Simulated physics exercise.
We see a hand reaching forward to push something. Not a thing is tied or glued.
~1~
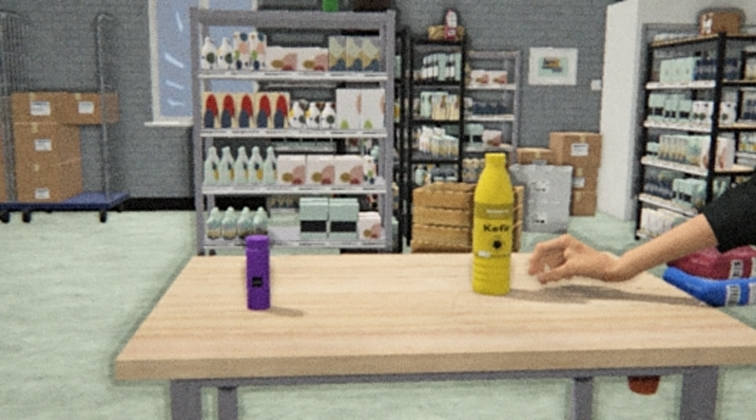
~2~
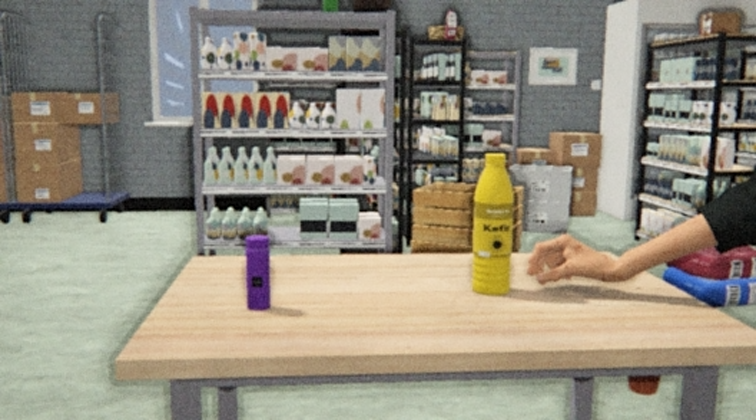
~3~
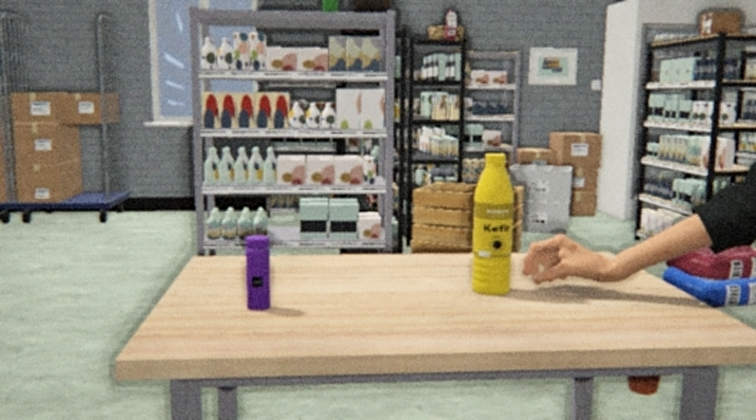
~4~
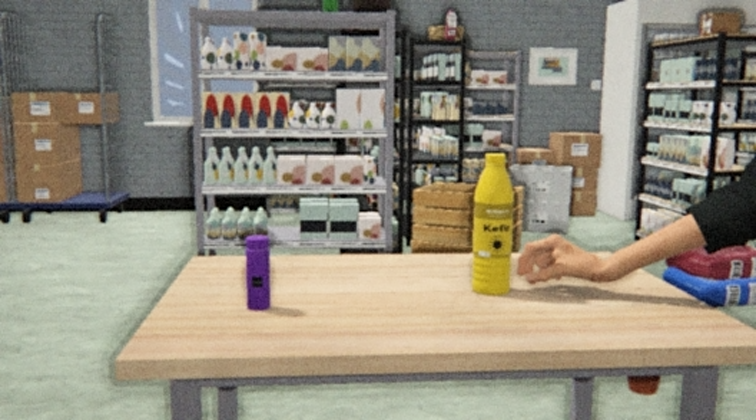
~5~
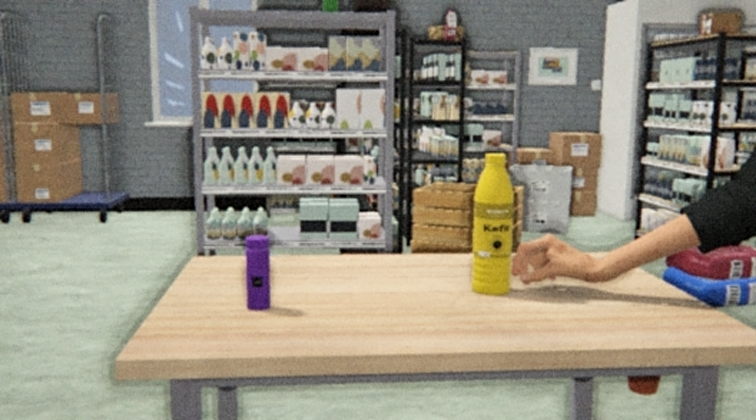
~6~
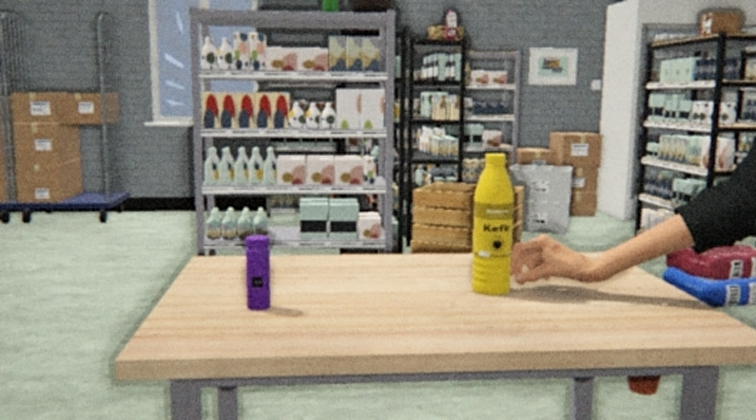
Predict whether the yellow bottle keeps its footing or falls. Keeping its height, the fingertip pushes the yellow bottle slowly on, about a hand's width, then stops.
Stands firm.
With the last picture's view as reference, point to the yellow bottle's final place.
Pretty much around (431, 224), I'd say.
Then, 0.40 s on from there, yellow bottle shifted a little near (471, 224).
Then, 0.80 s on from there, yellow bottle shifted about its own width near (447, 224).
In the end, moved from the start, yellow bottle. At the end, from the last picture's camera, yellow bottle near (430, 224).
